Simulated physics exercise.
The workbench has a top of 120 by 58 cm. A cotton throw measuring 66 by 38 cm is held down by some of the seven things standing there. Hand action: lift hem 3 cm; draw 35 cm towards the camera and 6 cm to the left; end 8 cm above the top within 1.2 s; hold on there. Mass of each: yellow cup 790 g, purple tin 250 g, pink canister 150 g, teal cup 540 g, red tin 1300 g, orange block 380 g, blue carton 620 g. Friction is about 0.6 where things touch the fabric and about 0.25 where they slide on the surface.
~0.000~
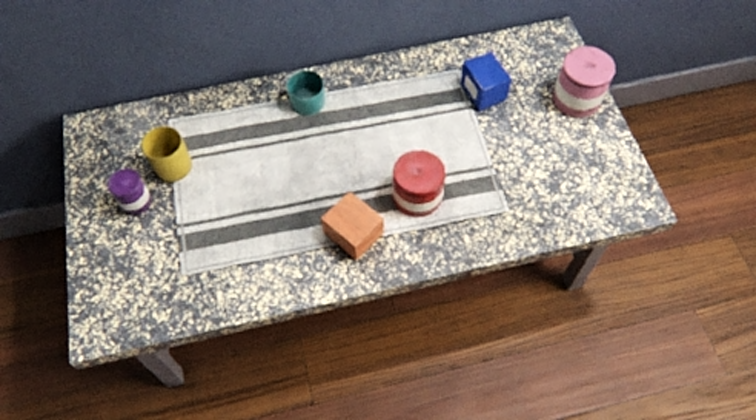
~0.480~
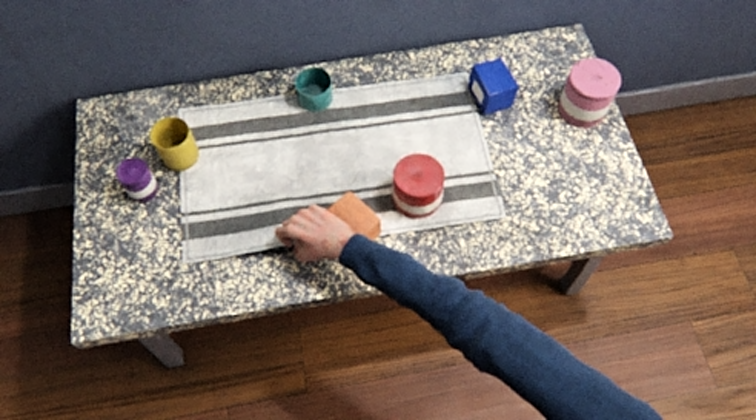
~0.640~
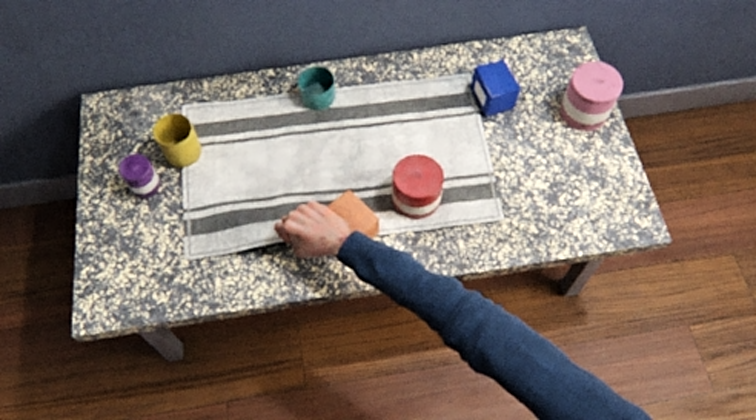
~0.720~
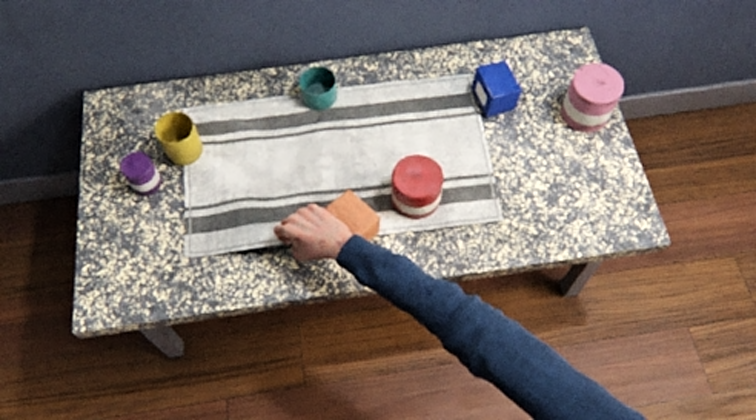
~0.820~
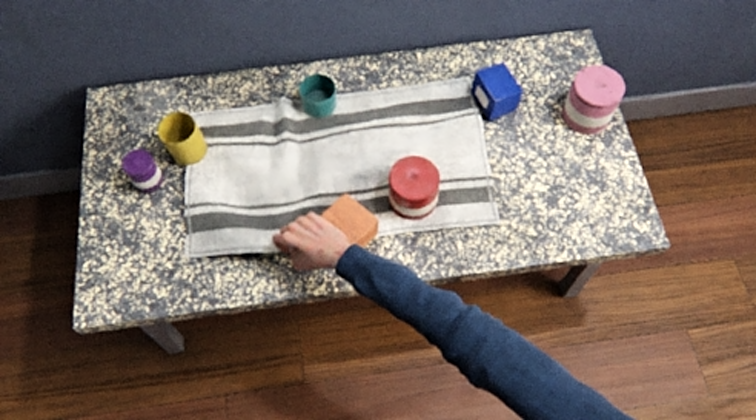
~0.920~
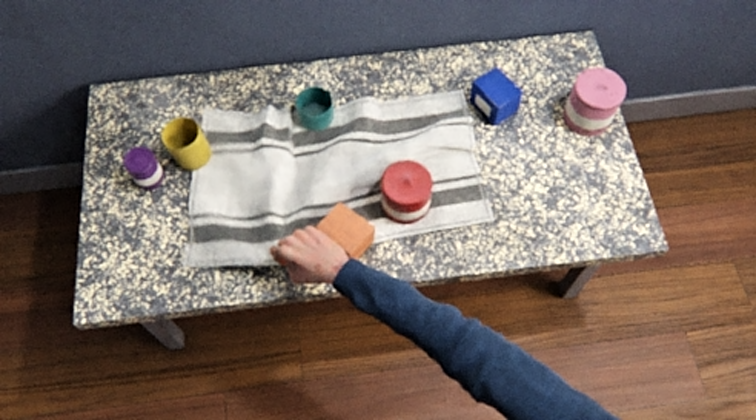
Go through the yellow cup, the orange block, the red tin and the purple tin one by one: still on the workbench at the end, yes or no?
Yellow cup - yes; orange block - no; red tin - no; purple tin - yes.
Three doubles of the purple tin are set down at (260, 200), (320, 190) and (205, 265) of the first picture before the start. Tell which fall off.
Off the top, off the top, off the top.
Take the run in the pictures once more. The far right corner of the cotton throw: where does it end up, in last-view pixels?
About (432, 235).
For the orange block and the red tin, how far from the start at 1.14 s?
Approx. shift - orange block: 10 cm; red tin: 8 cm.
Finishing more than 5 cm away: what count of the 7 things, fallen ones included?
My count is 3.
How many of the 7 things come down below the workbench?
All told, 2.
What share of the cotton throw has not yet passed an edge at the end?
Around 30 percent.
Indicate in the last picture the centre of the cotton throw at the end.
(281, 318) or thereabouts.
At 1.1 s, 95 % of the cotton throw is still over the top; orange block 10 cm off its start, red tin 9 cm off its start, yellow cup 5 cm off its start.
At 1.4 s, 80 % of the cotton throw is still over the top; orange block 19 cm off its start, red tin 17 cm off its start, yellow cup 5 cm off its start.
At 1.6 s, 60 % of the cotton throw is still over the top; orange block on its side, 30 cm off its start at (320, 373), red tin 27 cm off its start at (333, 277), yellow cup 5 cm off its start at (185, 142).
At 1.8 s, 40 % of the cotton throw is still over the top; orange block over the edge, red tin over the edge, yellow cup 5 cm off its start.
At 3.4 s, 30 % of the cotton throw is still over the top; orange block over the edge, red tin over the edge, yellow cup 5 cm off its start at (185, 142), purple tin 0 cm off its start at (138, 159).
